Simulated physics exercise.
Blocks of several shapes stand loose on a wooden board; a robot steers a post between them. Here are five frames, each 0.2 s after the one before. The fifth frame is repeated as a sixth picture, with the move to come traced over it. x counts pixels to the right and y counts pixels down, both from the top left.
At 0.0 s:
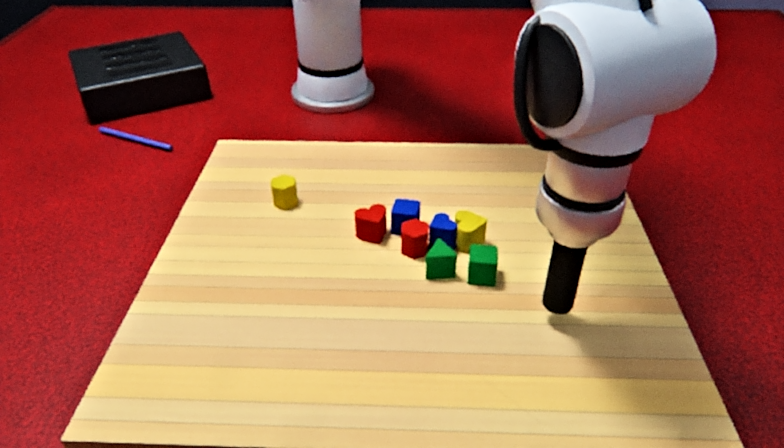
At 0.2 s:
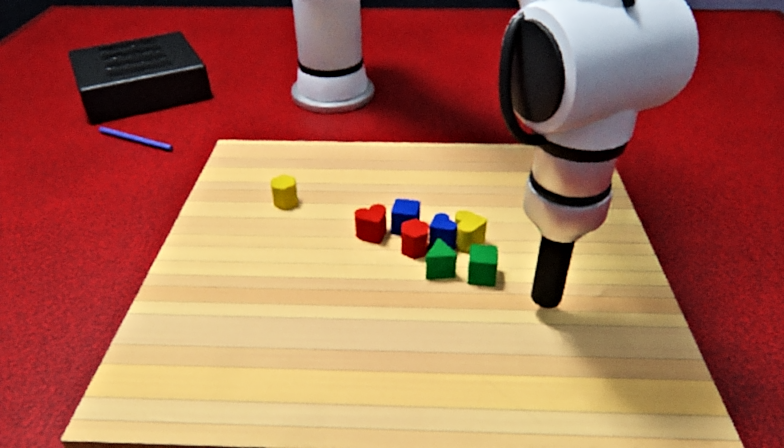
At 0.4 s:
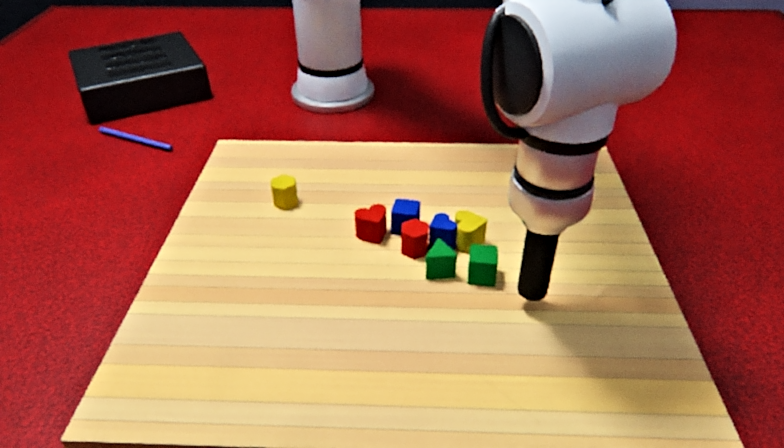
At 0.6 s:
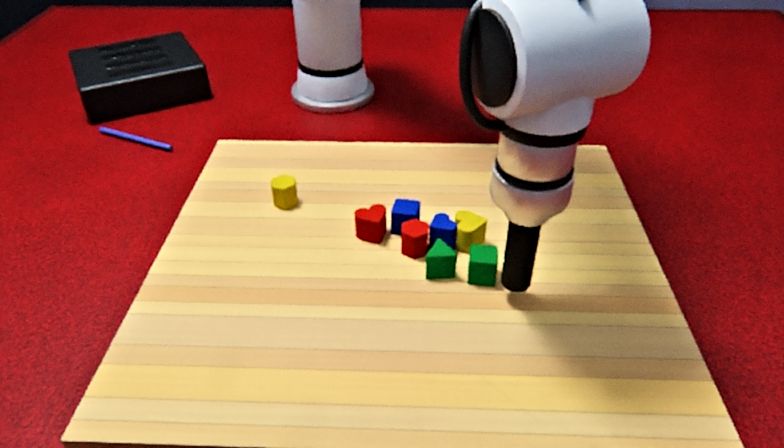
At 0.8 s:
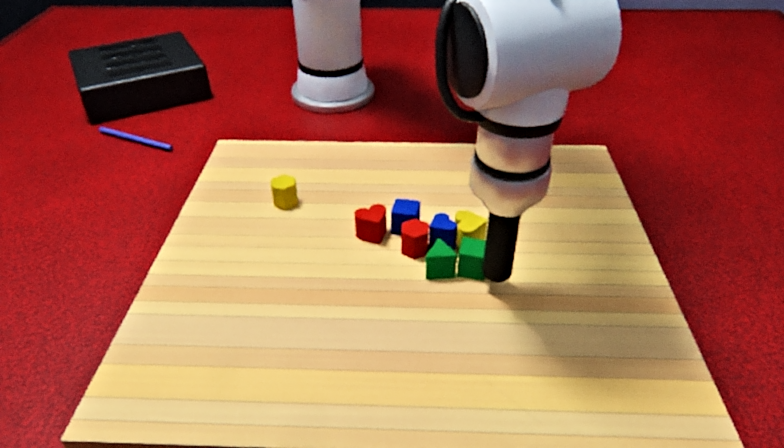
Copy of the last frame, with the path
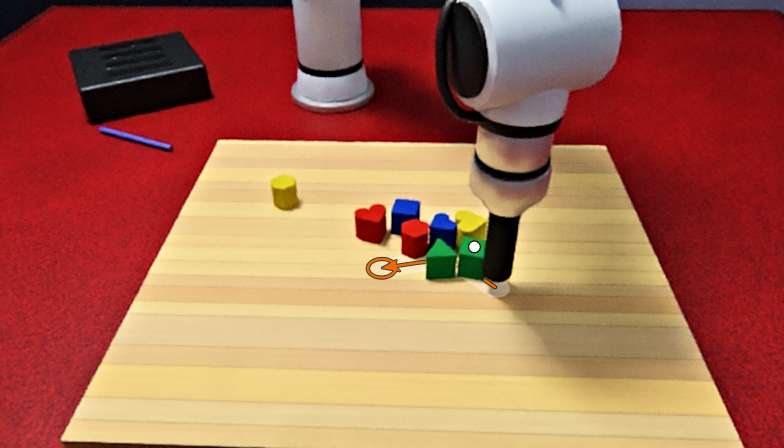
At the start, a robot arm holds a black post over a wooden board, to the right of a loose cluster of coloured blocks. The post moves steadily left and slightly away from the viewer until it meets the green square block, nudging it a little left toward the green triangular one.
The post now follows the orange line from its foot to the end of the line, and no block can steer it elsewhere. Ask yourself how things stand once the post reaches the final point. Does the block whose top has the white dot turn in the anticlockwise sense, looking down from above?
No, I don't think so.
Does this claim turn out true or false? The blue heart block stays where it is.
That statement is not accurate.
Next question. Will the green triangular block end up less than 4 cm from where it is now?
No, it doesn't check out.
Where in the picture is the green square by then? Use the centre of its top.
I'd say the green square ends with its top centre at (438, 222).
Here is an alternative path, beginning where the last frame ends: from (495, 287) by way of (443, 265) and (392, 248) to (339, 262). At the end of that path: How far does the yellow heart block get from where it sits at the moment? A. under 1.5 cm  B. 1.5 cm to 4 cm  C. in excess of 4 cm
A.
Path on the board, from (495, 287) over (462, 267) and (422, 262) to (382, 268); the dot is on the green square.
The first path, step by step. One third of the way, post (463, 254); blue heart block (437, 215), turned 35° anticlockwise; green square (449, 229), turned 50° clockwise.
Two thirds of the way, post (422, 249); red six-sided block (406, 225); green triangular block (409, 254), turned 40° anticlockwise; blue heart block (431, 207), turned 20° anticlockwise; green square (438, 222), turned 70° clockwise.
At the end, post (381, 255); red six-sided block (403, 225), turned 15° clockwise; green triangular block (395, 260), turned 70° anticlockwise; blue heart block (431, 207), turned 20° anticlockwise; green square (438, 222), turned 70° clockwise.
